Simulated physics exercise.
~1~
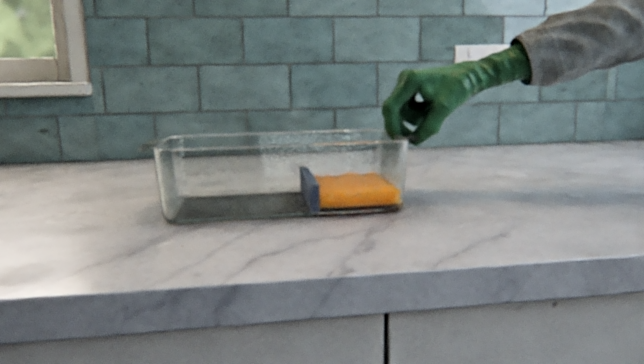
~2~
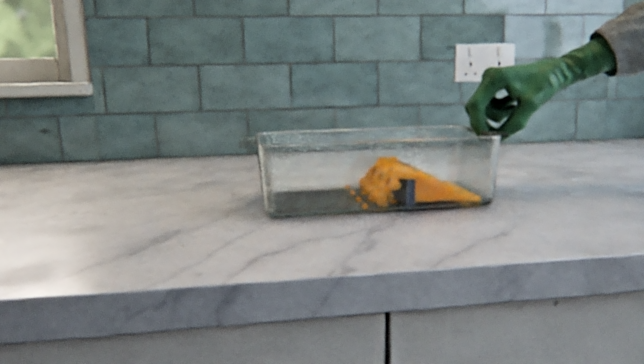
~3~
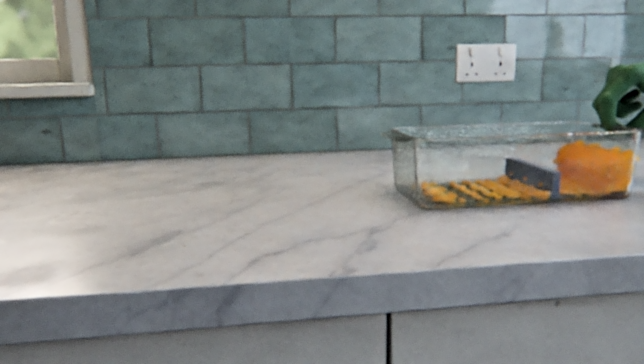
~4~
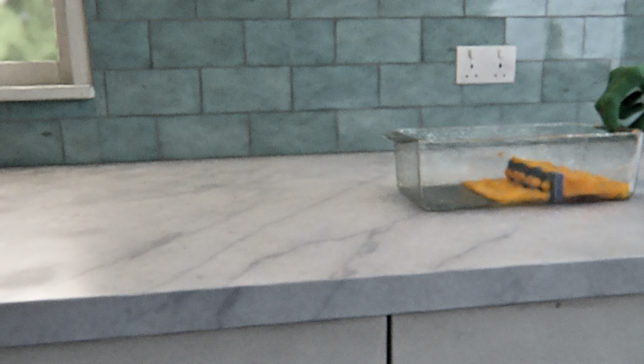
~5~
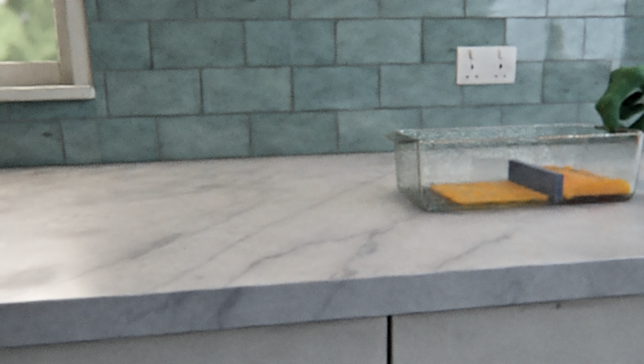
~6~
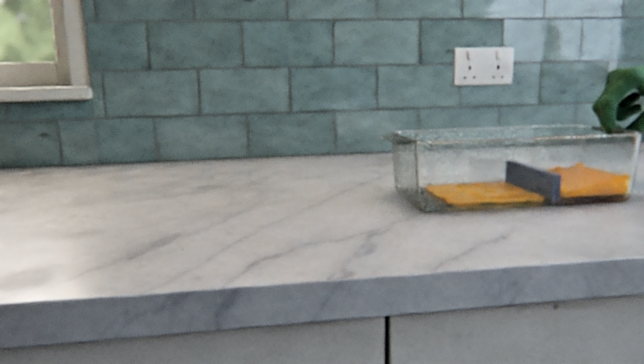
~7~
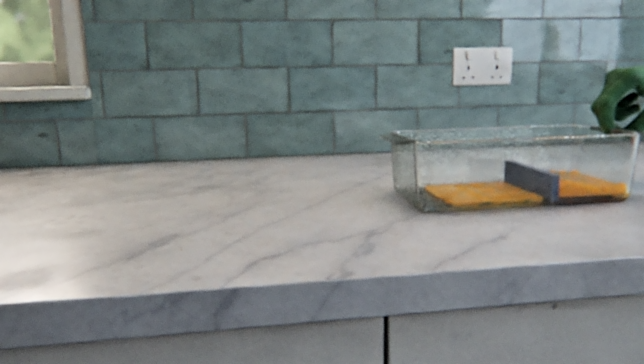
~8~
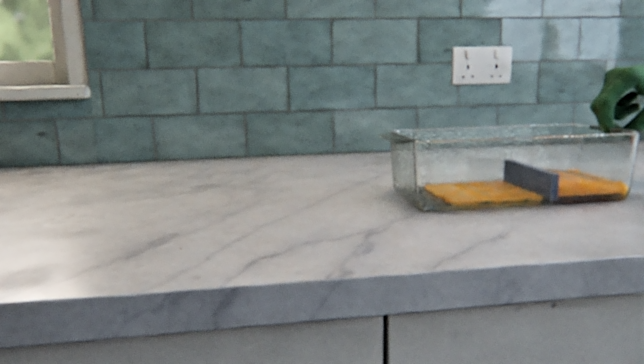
Orange liquid slopping over the divider of a glass tub as a green-gloved hand pulls it right, then settling on both sides.
